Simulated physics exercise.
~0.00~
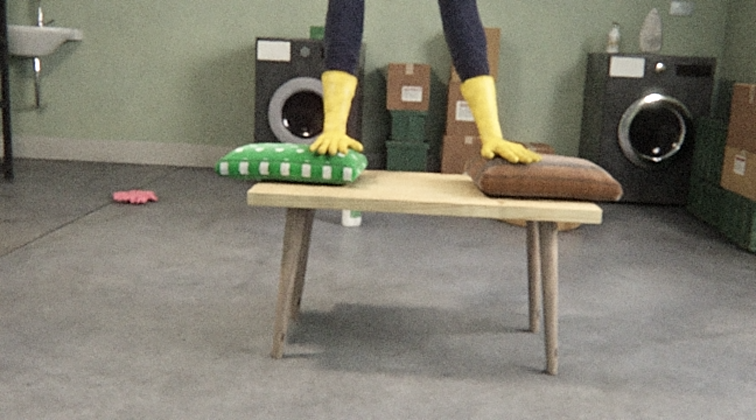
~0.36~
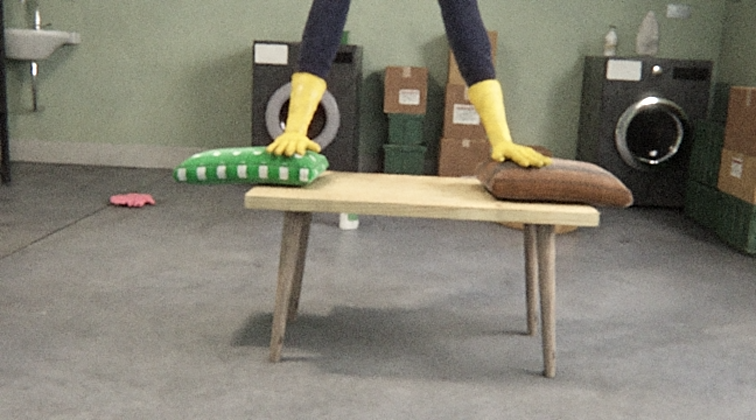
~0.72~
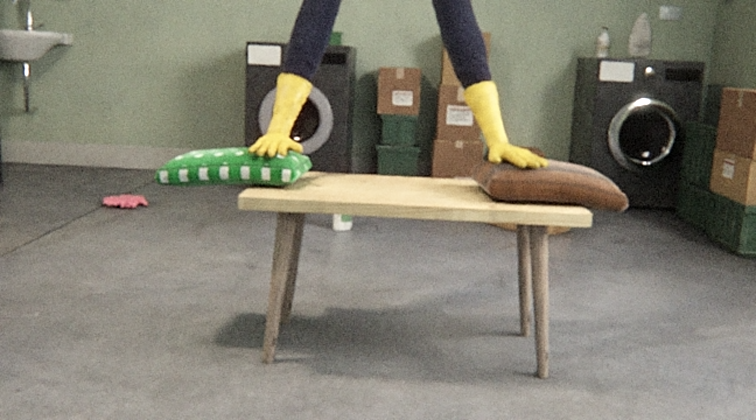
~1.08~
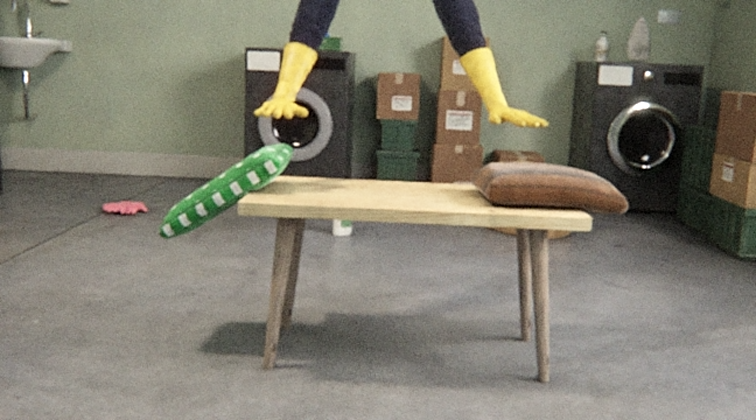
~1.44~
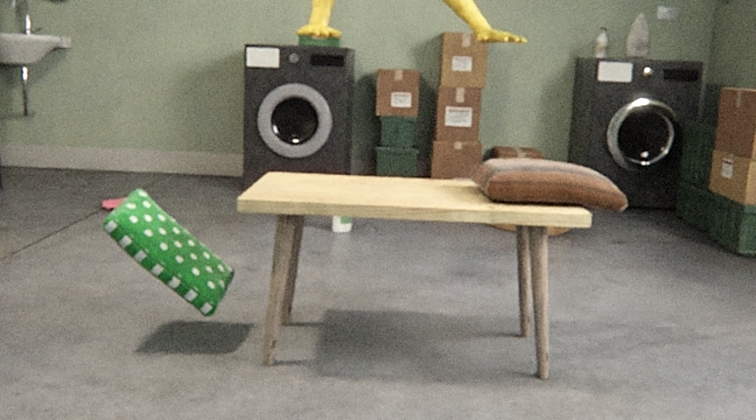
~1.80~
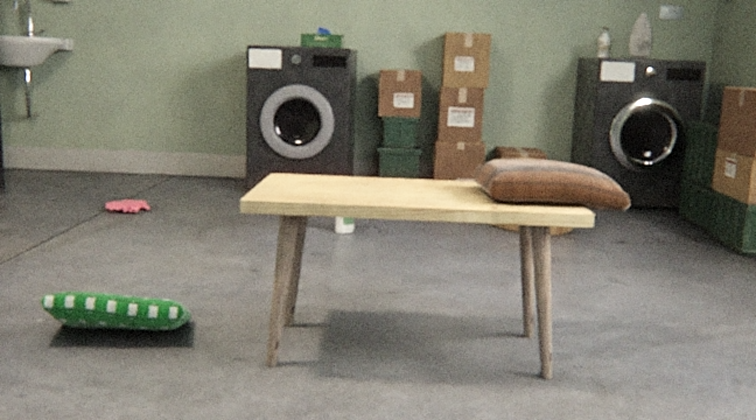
The clip opens on a pale wooden bench in a laundry room, where two yellow-gloved hands press on a green polka-dot pillow at the left end and a brown cushion at the right. The hands push them outwards, so that the green pillow juts well past the left edge while the brown cushion shifts slightly right. Both hands then lift away, and the green pillow tips downwards off the end. It turns as it falls and lands on the grey floor to the left. The brown cushion stays on the bench, its end slightly overhanging.
